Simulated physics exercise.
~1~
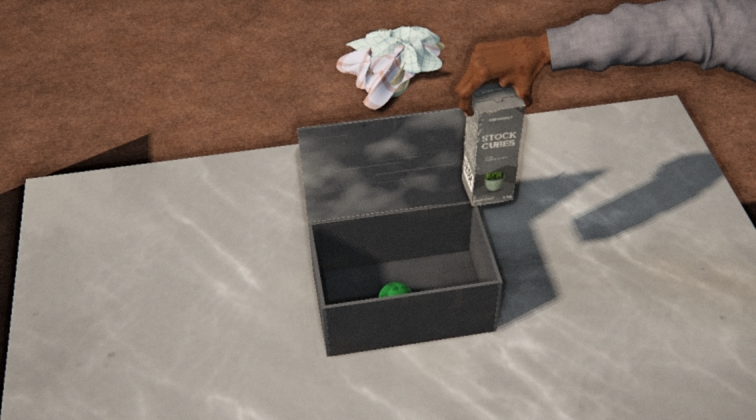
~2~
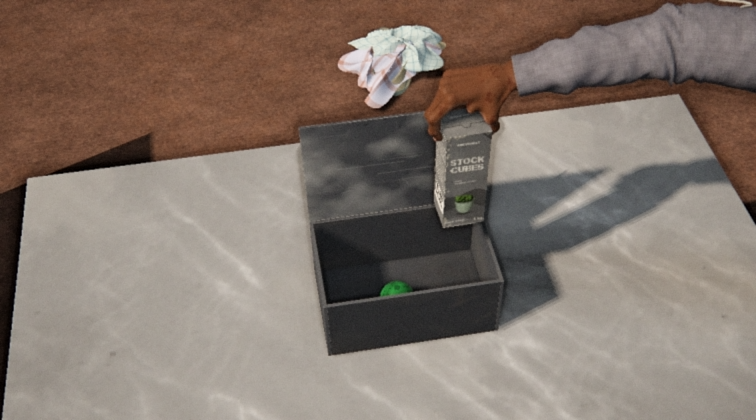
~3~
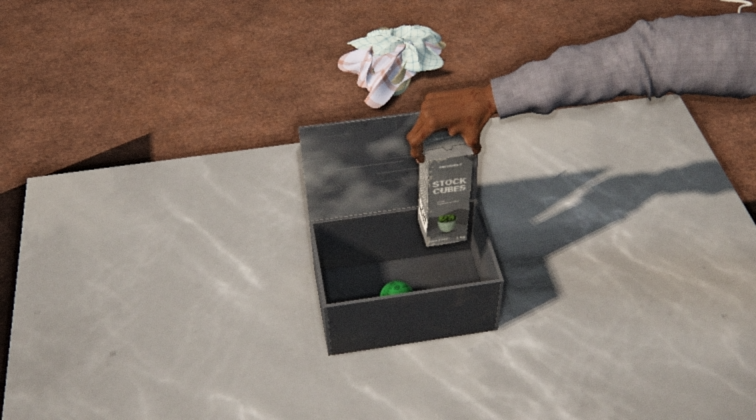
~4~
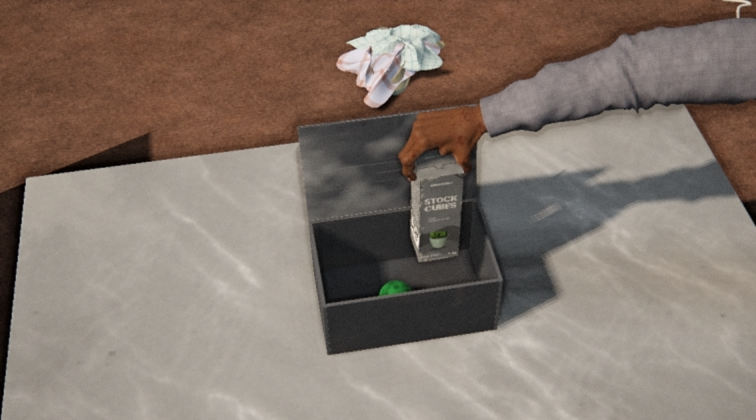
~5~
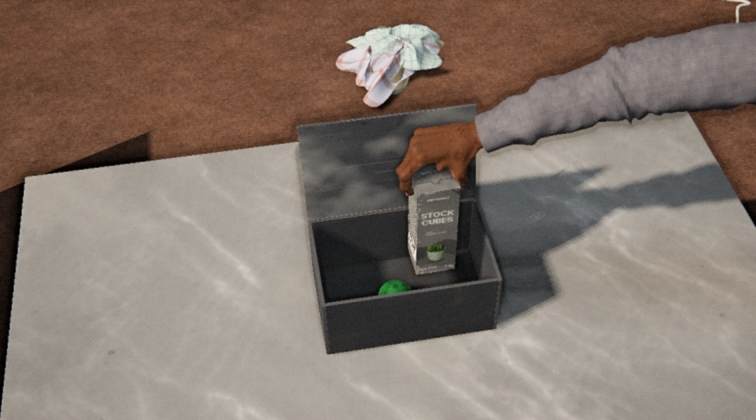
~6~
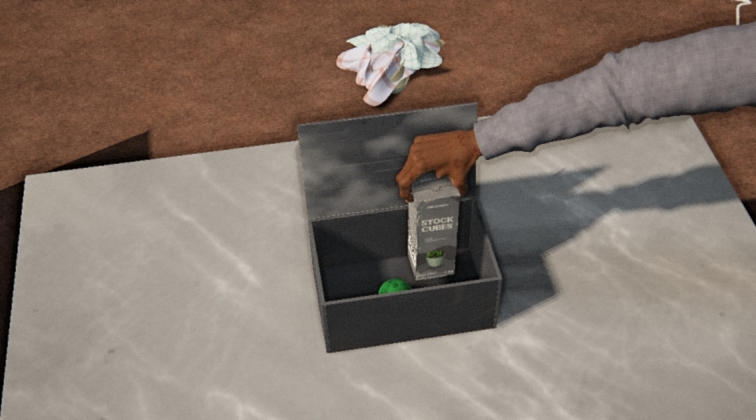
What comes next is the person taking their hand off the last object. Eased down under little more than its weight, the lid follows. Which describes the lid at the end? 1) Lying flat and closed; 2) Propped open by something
Propped open by something.
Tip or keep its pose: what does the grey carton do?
It keeps its pose.
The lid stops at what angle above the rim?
I'd put it at roughly 55°.
Then, 0.30 s past the last view, grey carton displaced about its own width near (431, 250).
Then, 1.20 s past the last view, lid starting down; grey carton displaced about its own width near (431, 250).
Then, 1.50 s past the last view, lid 65° above the rim; grey carton displaced about its own width near (431, 250).
Finally, lid 56° above the rim; moved from the start, grey carton; green ball still in place. Final places as the last picture's camera would see them, grey carton near (431, 250).
